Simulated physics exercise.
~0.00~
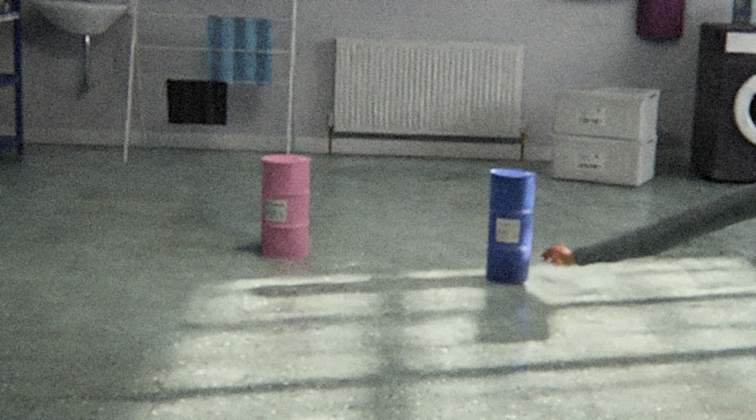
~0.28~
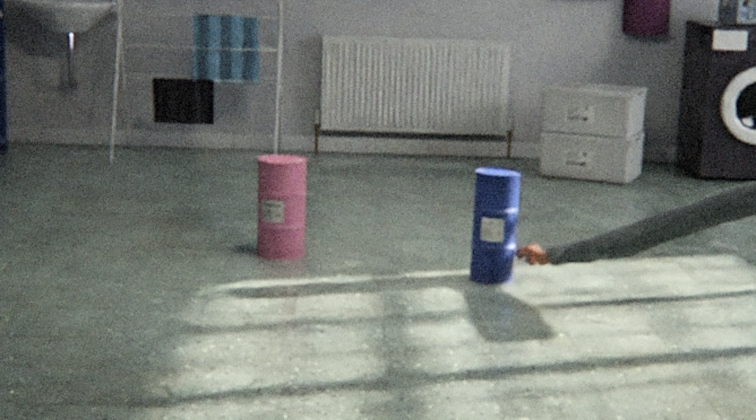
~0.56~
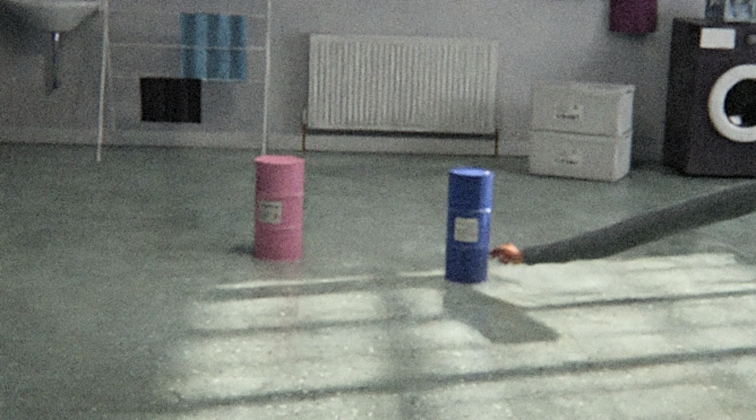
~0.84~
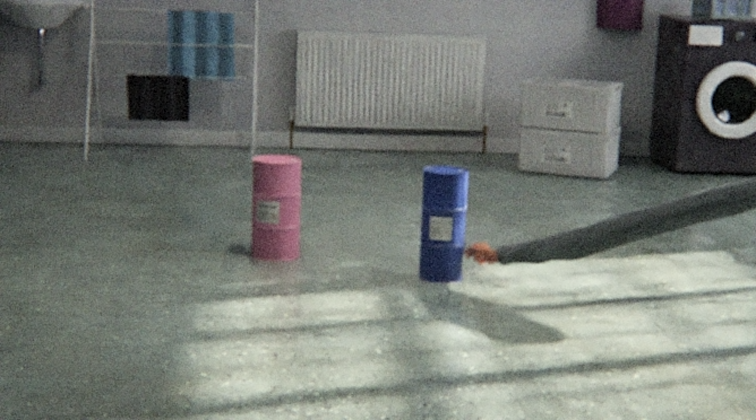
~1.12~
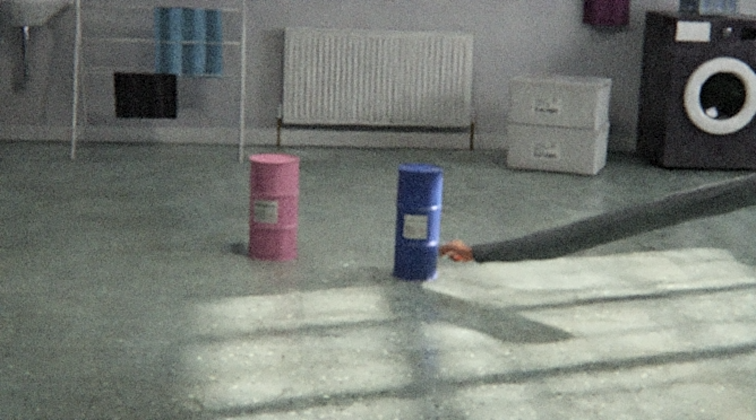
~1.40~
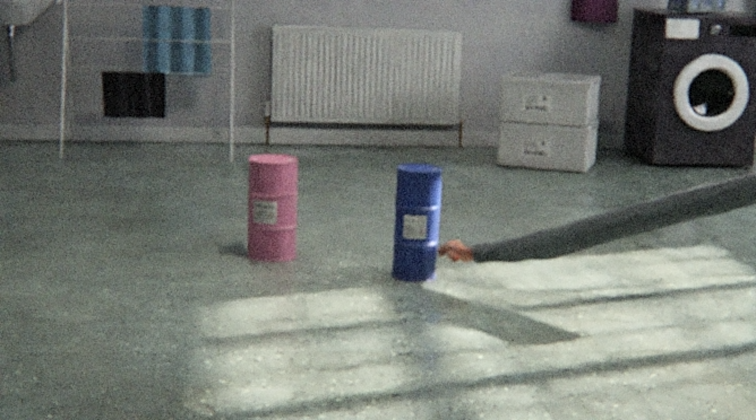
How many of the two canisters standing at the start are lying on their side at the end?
None of them are lying down, as both the blue canister and the pink canister are still upright at the end.
